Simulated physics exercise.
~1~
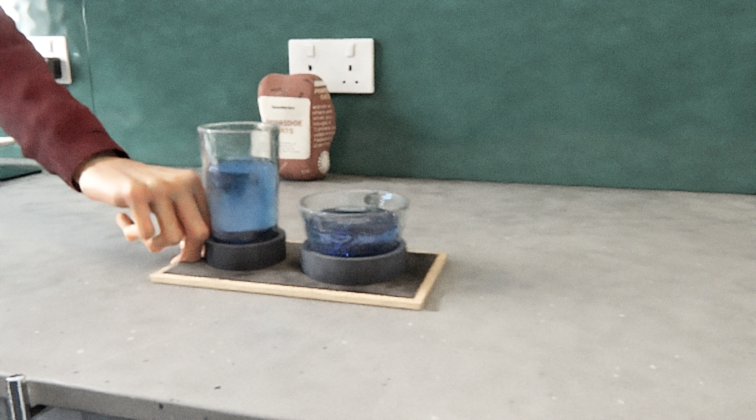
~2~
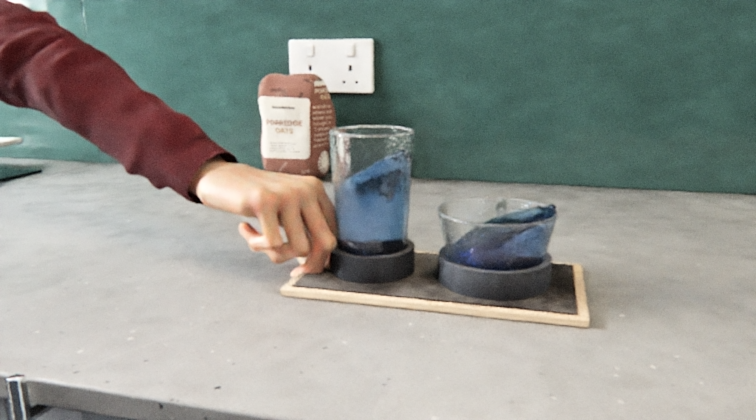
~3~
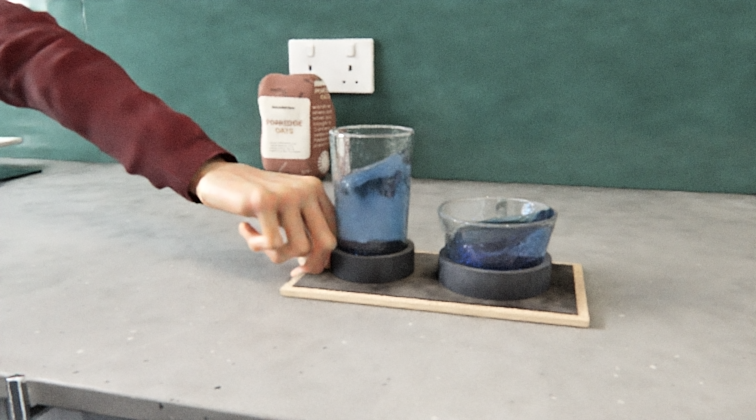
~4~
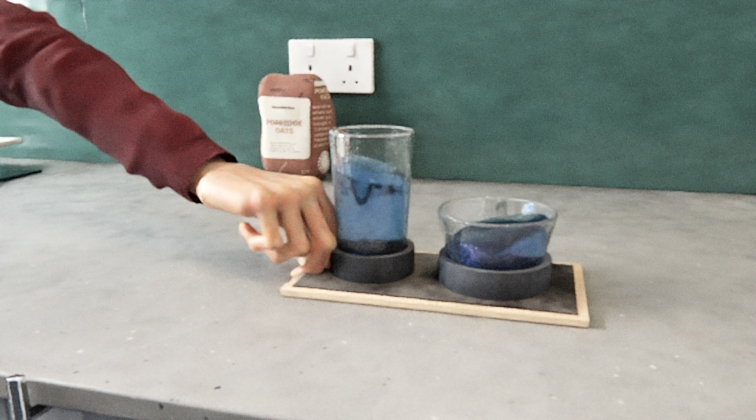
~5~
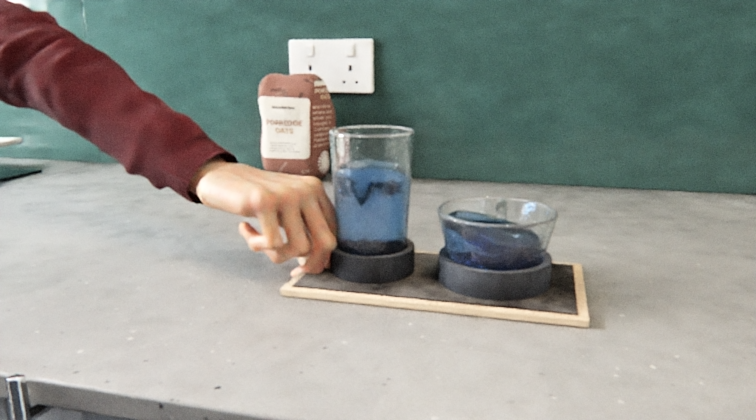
Hand sliding a tray holding a tall glass and a wide glass cup of blue liquid rightward, then stopping as the liquid sloshes.
